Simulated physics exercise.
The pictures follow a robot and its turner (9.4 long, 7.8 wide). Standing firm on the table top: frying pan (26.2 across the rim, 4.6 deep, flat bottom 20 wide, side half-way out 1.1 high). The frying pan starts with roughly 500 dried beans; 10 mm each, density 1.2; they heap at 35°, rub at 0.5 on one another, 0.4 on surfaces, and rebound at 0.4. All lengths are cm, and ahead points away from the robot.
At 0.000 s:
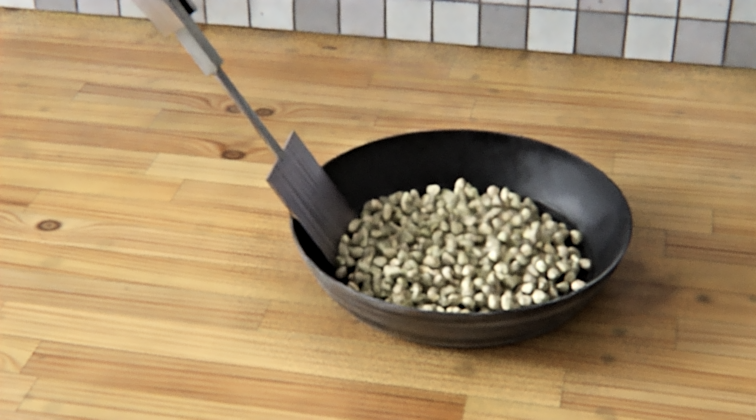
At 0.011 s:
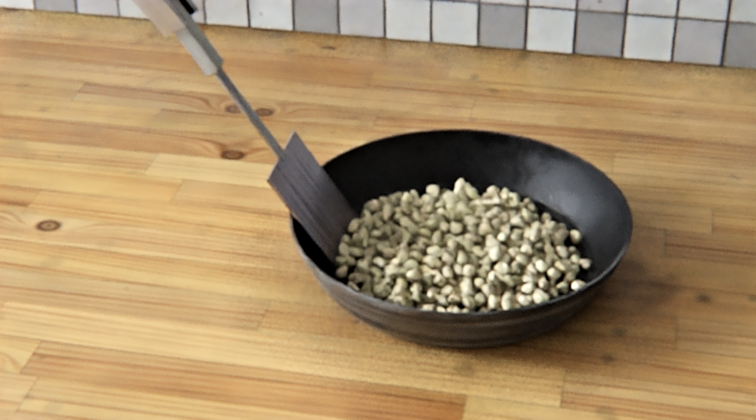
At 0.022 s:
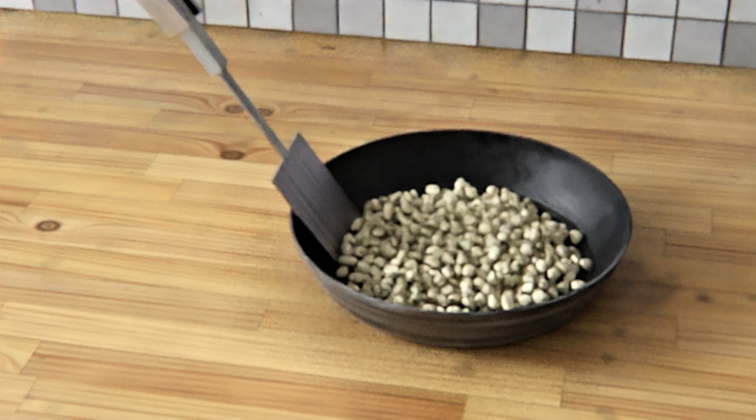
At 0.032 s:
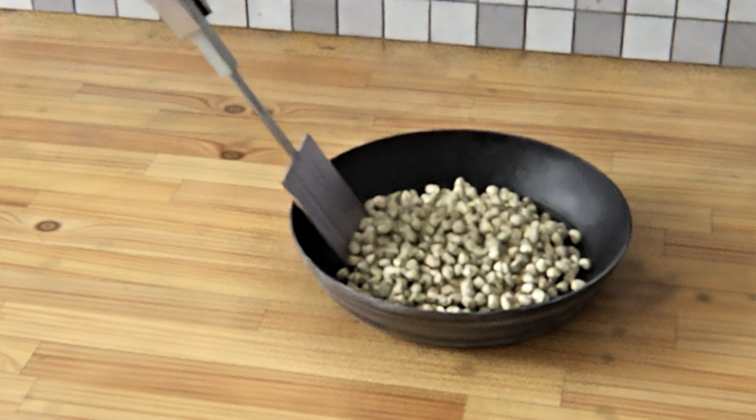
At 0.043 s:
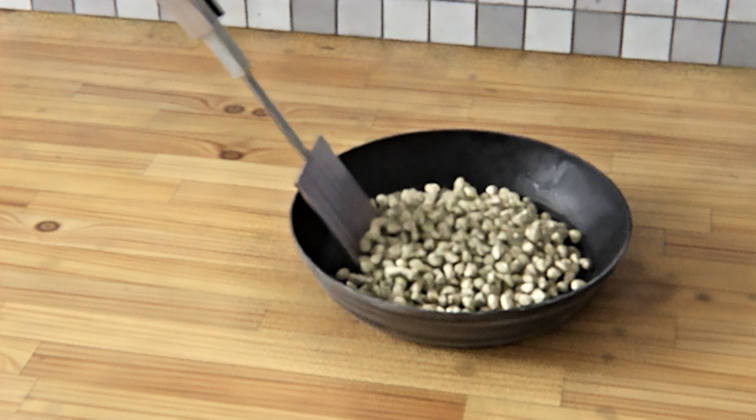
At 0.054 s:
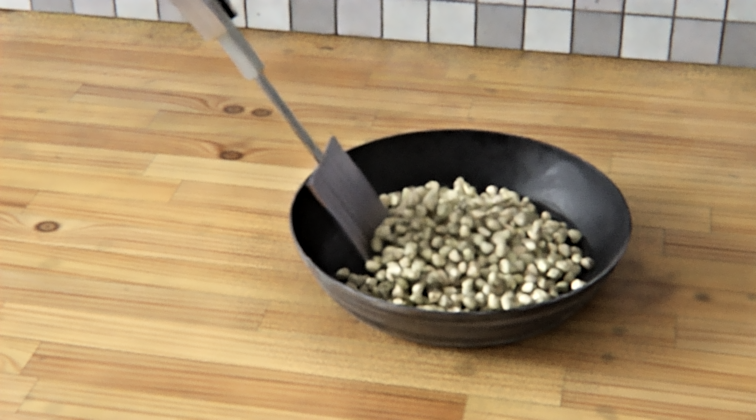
The video shows a dark frying pan of pale dried beans on a wooden table top, near a tiled wall. A turner inside the pan's left edge moves slowly a short way right, nudging the nearest beans slightly.
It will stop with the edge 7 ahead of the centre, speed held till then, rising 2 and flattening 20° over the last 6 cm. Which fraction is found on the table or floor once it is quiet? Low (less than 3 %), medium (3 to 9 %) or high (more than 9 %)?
On the table or floor the share is low, less than 3 %.
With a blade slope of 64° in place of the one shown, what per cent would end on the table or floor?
In that case some 0 per cent.
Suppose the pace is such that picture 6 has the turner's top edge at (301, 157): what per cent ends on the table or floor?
Some 0 per cent.
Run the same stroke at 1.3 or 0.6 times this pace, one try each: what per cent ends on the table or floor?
Some 5 and 0 per cent.
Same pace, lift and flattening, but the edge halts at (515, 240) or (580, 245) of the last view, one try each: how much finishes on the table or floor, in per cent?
About 0 and 10 per cent.
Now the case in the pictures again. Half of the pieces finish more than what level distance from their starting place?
Roughly 4 cm.
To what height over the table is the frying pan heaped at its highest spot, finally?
About 5.0 cm.
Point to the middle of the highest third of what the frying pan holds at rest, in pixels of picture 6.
Near (577, 246).
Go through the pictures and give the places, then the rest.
The turner top edge at (280, 154), sloping 56°; upper third of the load around (456, 243), from x 340 to 585, top at y 185; 498 in the frying pan, in the first picture.
The turner top edge at (281, 155), sloping 56°; upper third of the load around (455, 243), from x 340 to 585, top at y 185, in the second picture.
The turner top edge at (285, 155), sloping 56°; upper third of the load around (453, 243), from x 340 to 585, top at y 185, in the third picture.
The turner top edge at (295, 156), sloping 56°; upper third of the load around (449, 241), from x 345 to 585, top at y 185, in the fourth picture.
The turner top edge at (308, 158), sloping 56°; upper third of the load around (450, 240), from x 345 to 585, top at y 185, in the fifth picture.
The turner top edge at (321, 159), sloping 56°; upper third of the load around (450, 240), from x 345 to 590, top at y 185; 498 in the frying pan, in the sixth picture.
After 0.10 s, sloping 56°, highest piece 5 above the table; 498 in the frying pan.
After 0.14 s, sloping 50°, highest piece 5 above the table; 498 in the frying pan.
After 0.36 s, sloping 36°, highest piece 5 above the table; 492 in the frying pan, 6 on the table or floor.
After 1.41 s, sloping 36°, highest piece 5 above the table; 492 in the frying pan, 6 on the table or floor.
In the end, 492 in the frying pan, 6 on the table or floor. That is 1 % on the table or floor.
